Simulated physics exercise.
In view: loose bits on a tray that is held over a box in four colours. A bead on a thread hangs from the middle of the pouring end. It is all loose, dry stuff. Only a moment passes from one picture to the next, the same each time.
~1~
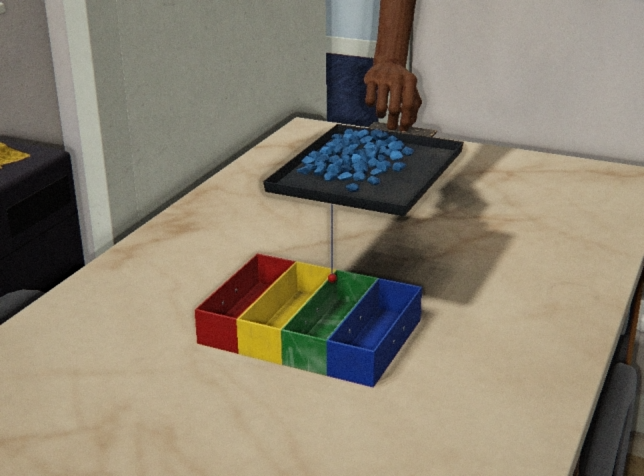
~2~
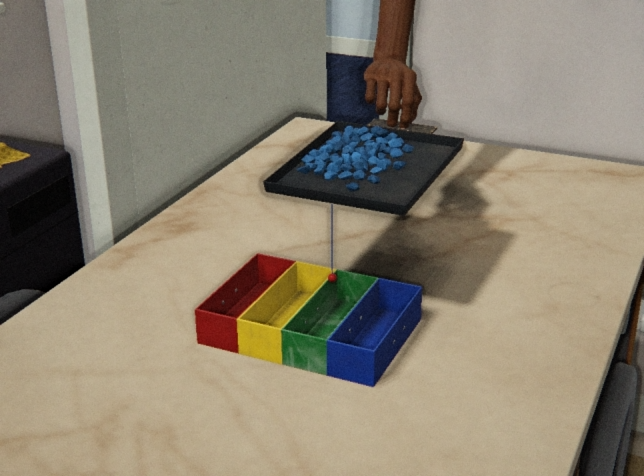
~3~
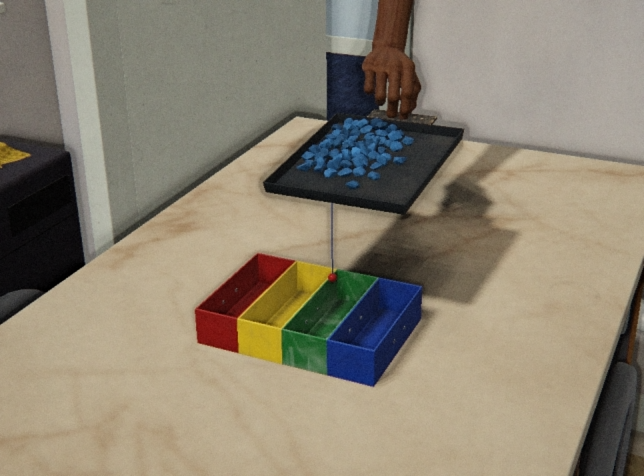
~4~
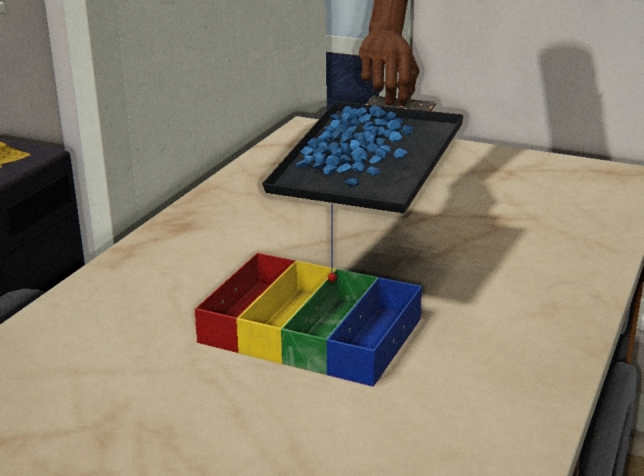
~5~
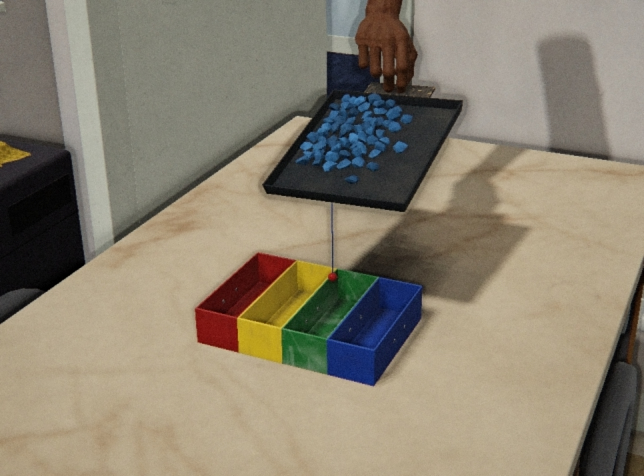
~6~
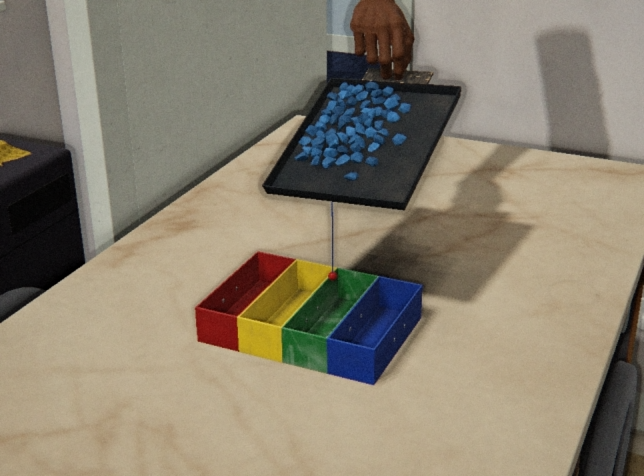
On a pale marbled table, a hand holds a dark tray of blue stones above an open box with red, yellow, green and blue cells, a red bead hanging on a thread beneath. The tray begins level, then the hand gradually raises the far end, tilting it more steeply toward the box.
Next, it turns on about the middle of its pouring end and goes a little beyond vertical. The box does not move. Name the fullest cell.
The yellow one ends fullest.
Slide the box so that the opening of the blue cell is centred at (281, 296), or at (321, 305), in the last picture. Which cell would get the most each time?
The first try: The blue cell. The second: The green cell.
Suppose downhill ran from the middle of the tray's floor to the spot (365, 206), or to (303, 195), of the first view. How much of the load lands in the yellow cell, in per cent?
Near 0 % and 40 %.
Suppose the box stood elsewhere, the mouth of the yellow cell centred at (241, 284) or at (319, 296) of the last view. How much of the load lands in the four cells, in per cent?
Roughly 100 per cent, and 90 per cent.
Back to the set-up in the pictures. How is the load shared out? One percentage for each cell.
Red cell near 20; yellow cell near 50; green cell near 20; blue cell near 0.
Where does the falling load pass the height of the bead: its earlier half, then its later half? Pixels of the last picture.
Early half (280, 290), late half (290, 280).
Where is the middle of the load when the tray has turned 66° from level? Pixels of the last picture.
Around (300, 182).
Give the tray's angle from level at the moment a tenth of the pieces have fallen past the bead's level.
At some 75 degrees.
Soon, tray tipped steeply; most on the tray; a stray few in the green cell; a stray few in the red cell; a stray few in the yellow cell; a small part falling or outside the box.
A while on, tray tipped past a quarter turn; a small part on the tray; about a third in the yellow cell; about a quarter in the green cell; about a quarter in the red cell; a stray few in the blue cell; a small part falling or outside the box.
Towards the end, tray tipped past a quarter turn; about half in the yellow cell; about a quarter in the green cell; about a quarter in the red cell; a small part in the blue cell; a stray few falling or outside the box.
Finally, tray tipped past a quarter turn; about half in the yellow cell; about a quarter in the green cell; about a quarter in the red cell; a small part in the blue cell; a stray few outside the box.
